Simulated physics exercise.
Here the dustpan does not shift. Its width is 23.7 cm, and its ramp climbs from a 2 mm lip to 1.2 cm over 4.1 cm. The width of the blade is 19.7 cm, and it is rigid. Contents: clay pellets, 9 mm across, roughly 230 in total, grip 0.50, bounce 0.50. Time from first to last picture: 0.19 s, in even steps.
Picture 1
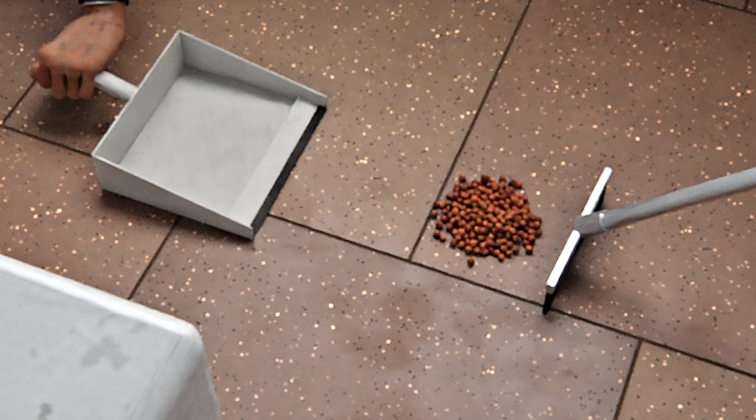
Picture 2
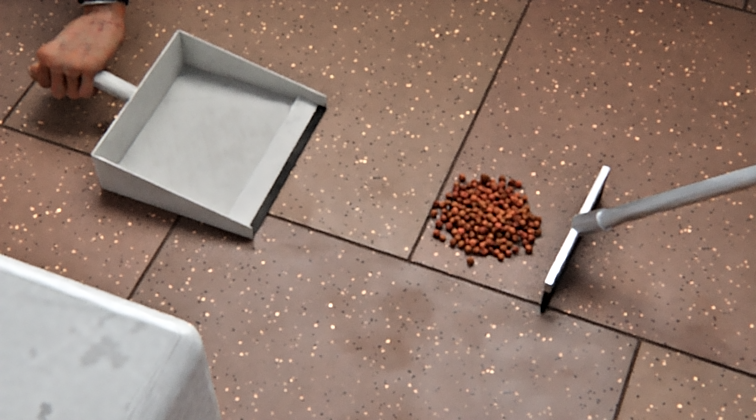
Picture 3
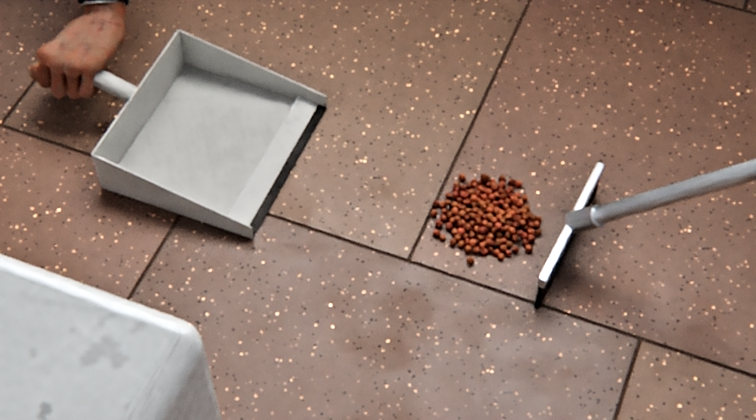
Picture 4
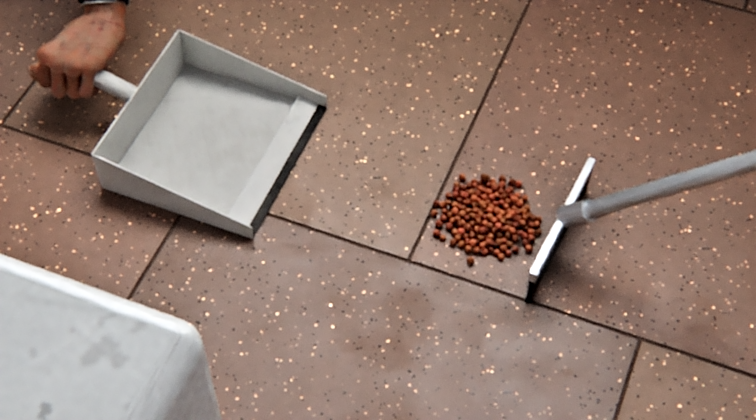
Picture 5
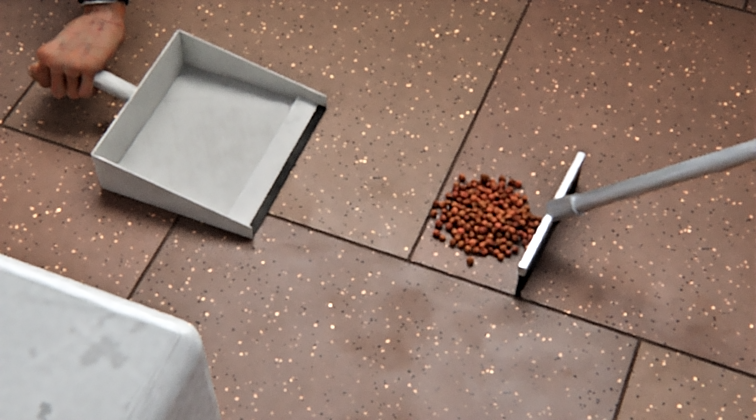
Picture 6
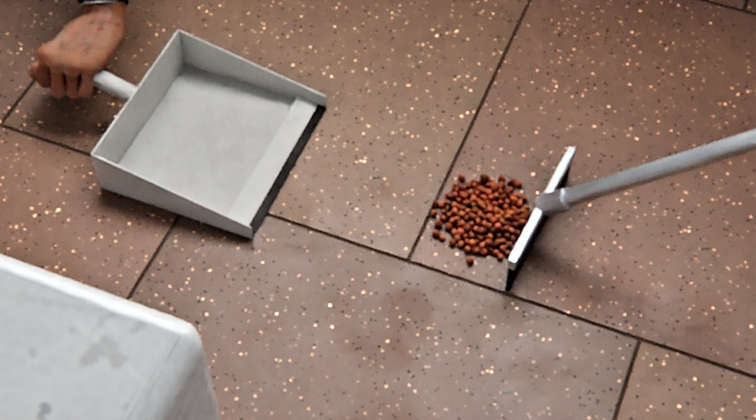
On a speckled brown tiled floor, a blade slides left into small reddish-brown pellets.
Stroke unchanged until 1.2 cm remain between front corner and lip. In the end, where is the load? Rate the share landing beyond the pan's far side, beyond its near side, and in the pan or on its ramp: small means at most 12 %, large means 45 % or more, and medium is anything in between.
Shares: Far side - medium; near side - small; pan - medium.
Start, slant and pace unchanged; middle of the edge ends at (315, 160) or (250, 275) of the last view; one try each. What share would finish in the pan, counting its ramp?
Close to 50 and 5 percent, in that order.
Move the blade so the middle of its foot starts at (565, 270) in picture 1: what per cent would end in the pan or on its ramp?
35 per cent, roughly.
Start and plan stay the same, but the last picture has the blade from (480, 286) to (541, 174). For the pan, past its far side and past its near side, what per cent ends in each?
The pan gets 15, the far side 0 and the near side 10.
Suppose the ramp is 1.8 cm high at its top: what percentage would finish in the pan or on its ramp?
That would give something like 30 per cent.
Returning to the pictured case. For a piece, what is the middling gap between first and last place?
30 cm, roughly.
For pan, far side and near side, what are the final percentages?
The far side gets 35, the near side 0 and the pan 35.
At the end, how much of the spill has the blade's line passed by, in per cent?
I'd say close to 20 per cent.
Then, 0.39 s after the last picture, middle of the blade 19 cm from the lip; 0 % over the lip, far side 5 %, near side 0 %.
Then, 0.66 s after the last picture, middle of the blade 8 cm from the lip; 0 % over the lip, far side 20 %, near side 0 %.
Then, 1.03 s after the last picture, middle of the blade 2 cm from the lip; 35 % over the lip, far side 35 %, near side 0 %.
In the end, far side 35 %, near side 0 %, pan 35 %, in front of the lip or behind the blade 35 %.
